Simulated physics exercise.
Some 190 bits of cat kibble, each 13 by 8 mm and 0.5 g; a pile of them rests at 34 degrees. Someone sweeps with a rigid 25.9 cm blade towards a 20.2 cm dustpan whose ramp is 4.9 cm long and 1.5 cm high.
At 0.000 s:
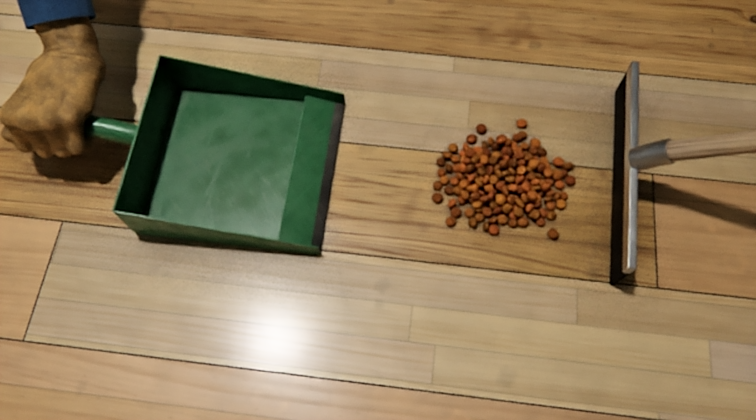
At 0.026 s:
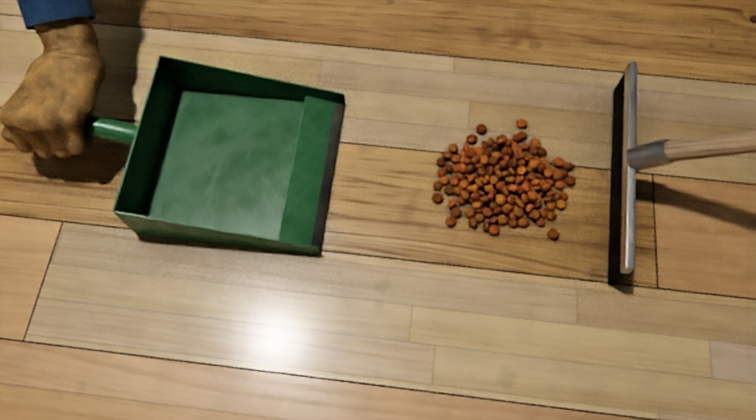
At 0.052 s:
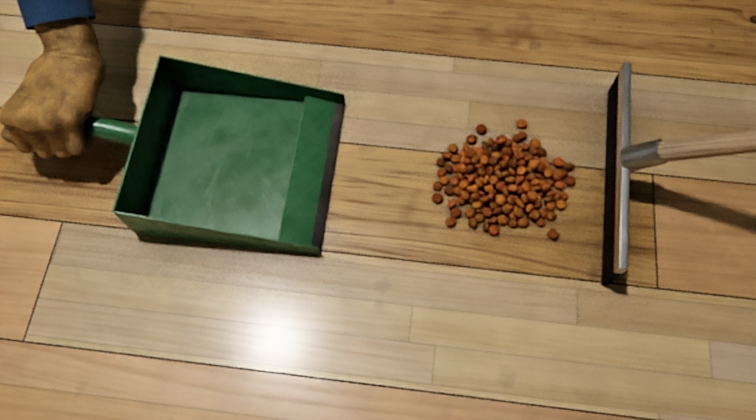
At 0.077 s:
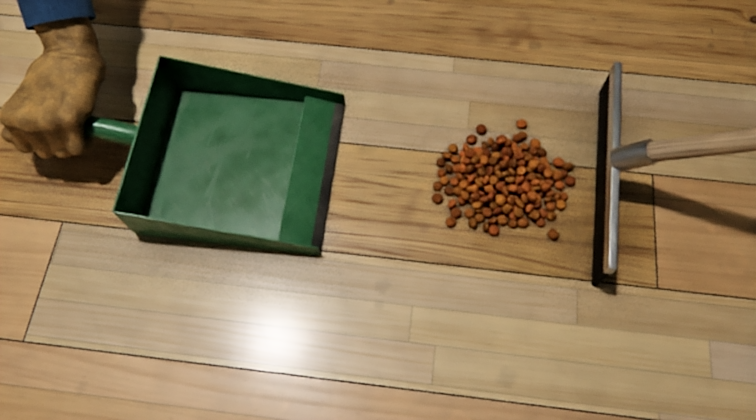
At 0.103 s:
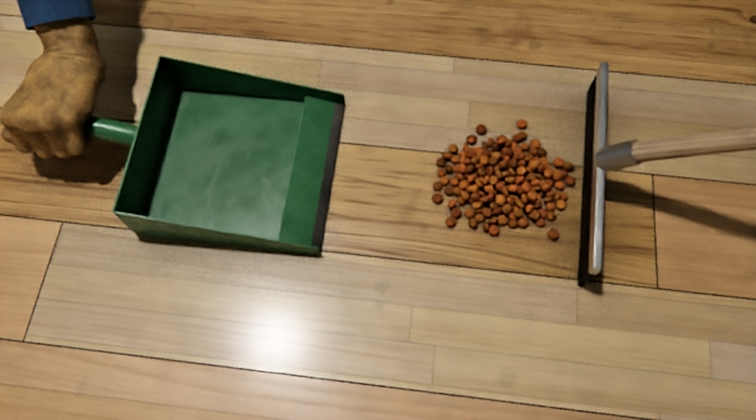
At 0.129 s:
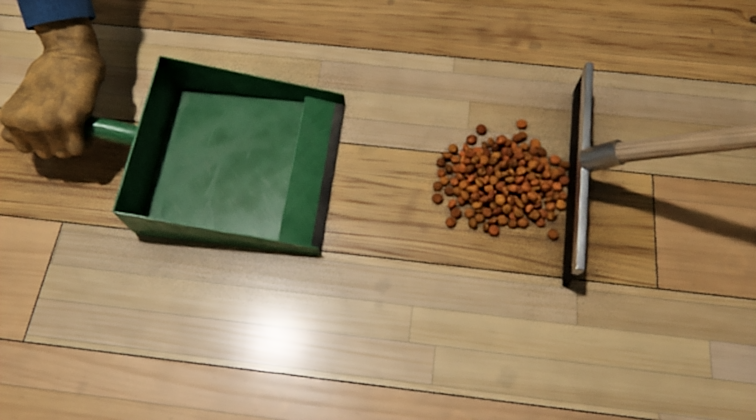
The clip opens on a wooden floor with a gloved hand holding a green dustpan at left, a loose pile of reddish-brown kibble, and an upright blade on a wooden handle at right. The blade slides a short way left, reaching the pile's right edge and barely disturbing it, while the dustpan stays still.
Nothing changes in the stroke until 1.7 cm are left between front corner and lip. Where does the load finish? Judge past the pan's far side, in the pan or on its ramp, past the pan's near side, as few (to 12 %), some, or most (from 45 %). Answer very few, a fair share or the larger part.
Far side: Very few, pan: The larger part, near side: Very few.
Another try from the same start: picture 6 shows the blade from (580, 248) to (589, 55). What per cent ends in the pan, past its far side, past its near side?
Pan 40, far 25, near 0.
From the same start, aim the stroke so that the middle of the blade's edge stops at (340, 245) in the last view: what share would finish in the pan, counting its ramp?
About 40 per cent.
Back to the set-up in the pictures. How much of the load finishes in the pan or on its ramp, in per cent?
Some 60 per cent.
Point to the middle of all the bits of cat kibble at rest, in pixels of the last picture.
Around (321, 177).
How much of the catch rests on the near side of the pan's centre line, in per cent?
Some 60 per cent.
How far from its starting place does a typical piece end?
About 22 cm.
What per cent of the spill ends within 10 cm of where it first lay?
Some 0 per cent.
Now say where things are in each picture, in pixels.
Blade from (628, 268) to (632, 70), moved 0.0 cm, 0 of the pieces shifted so far; middle of the pieces at (500, 179); pan at (229, 165), in the first picture.
Blade from (626, 268) to (630, 70), moved 0.2 cm, 0 of the pieces shifted so far; middle of the pieces at (500, 180), in the second picture.
Blade from (620, 269) to (624, 70), moved 0.9 cm, 0 of the pieces shifted so far; middle of the pieces at (500, 180), in the third picture.
Blade from (609, 269) to (615, 71), moved 2.0 cm, 0 of the pieces shifted so far; middle of the pieces at (500, 180), in the fourth picture.
Blade from (594, 269) to (602, 71), moved 3.6 cm, 0 of the pieces shifted so far; middle of the pieces at (500, 180), in the fifth picture.
Blade from (578, 269) to (587, 71), moved 5.4 cm, 4 of the pieces shifted so far; middle of the pieces at (500, 180); pan at (229, 165). Its pace works out near 0.68 m/s, heading 8 degrees towards the viewer's side, in the sixth picture.
After 0.33 s, middle of the blade 15 cm from the lip; 0 % over the lip, far side 5 %, near side 0 %.
Then, at 0.46 s, middle of the blade 6 cm from the lip; 0 % over the lip, far side 5 %, near side 0 %.
Then, at 0.72 s, middle of the blade 2 cm from the lip; 60 % over the lip, far side 5 %, near side 5 %.
At rest (1.3 s), far side 5 %, pan 60 %, near side 5 %, in front of the lip or behind the blade 30 %.
